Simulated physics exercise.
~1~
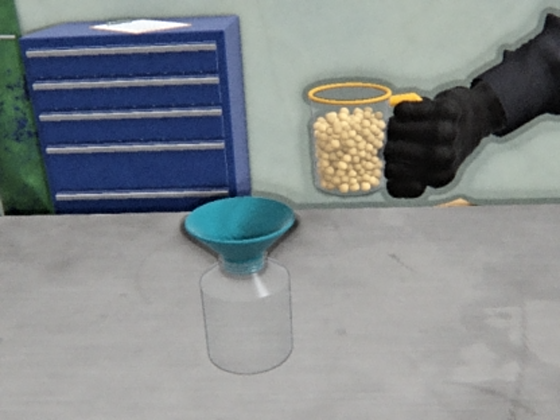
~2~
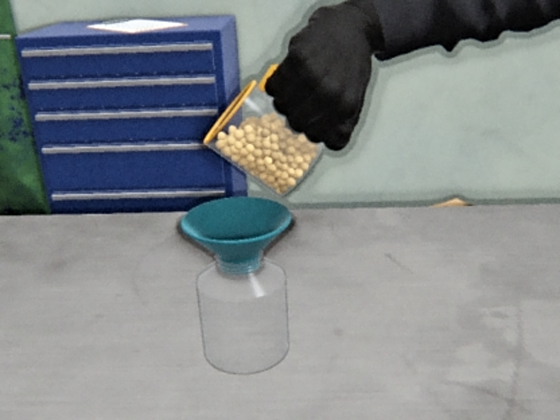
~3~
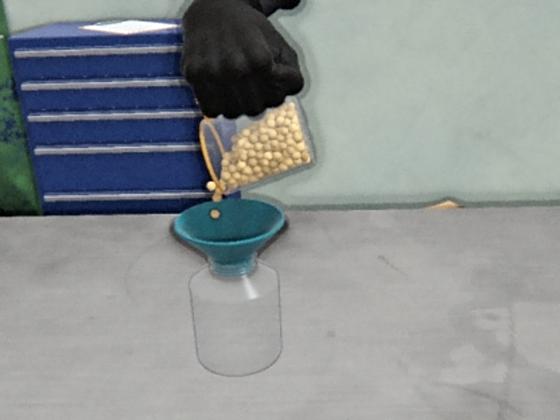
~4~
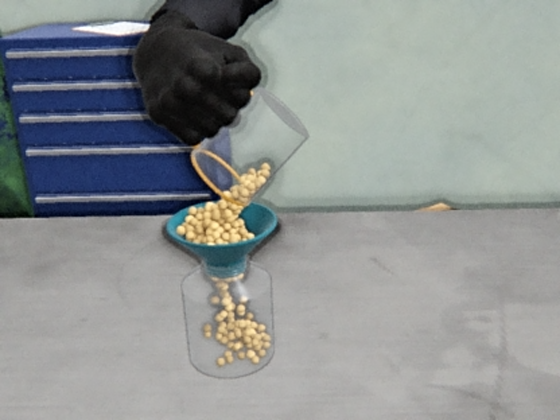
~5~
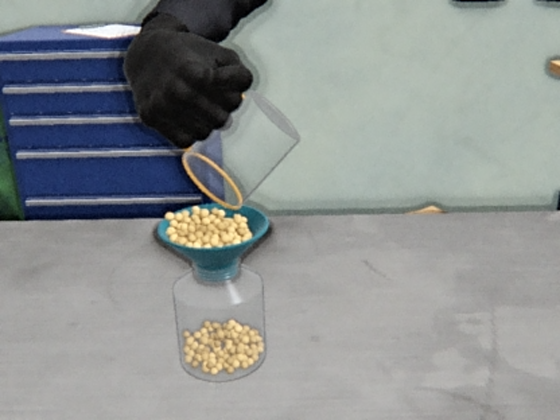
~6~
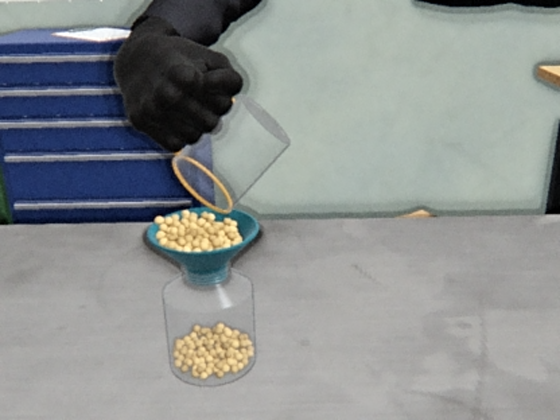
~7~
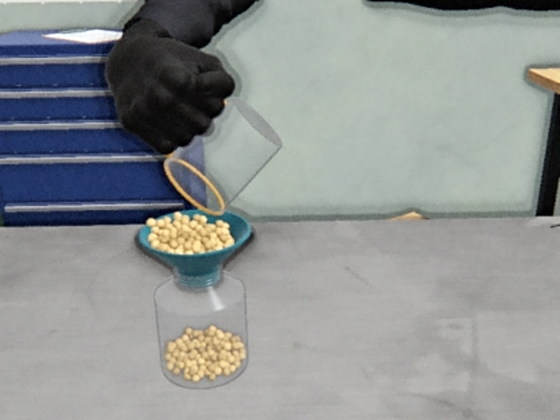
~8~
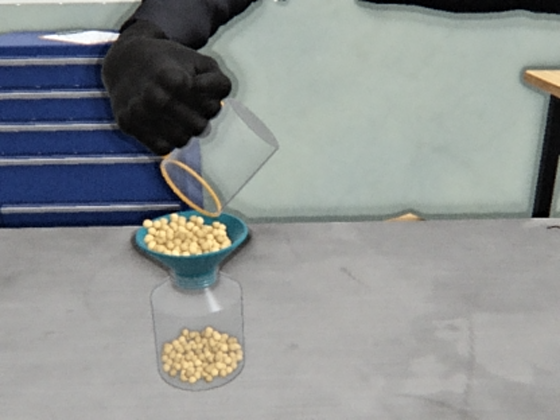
The footage shows a black-gloved hand tipping a clear cup of dried chickpeas over a teal funnel set in a transparent jar; some drop through into the jar, but the flow stops, leaving the funnel heaped with chickpeas beneath the emptied, upturned cup.
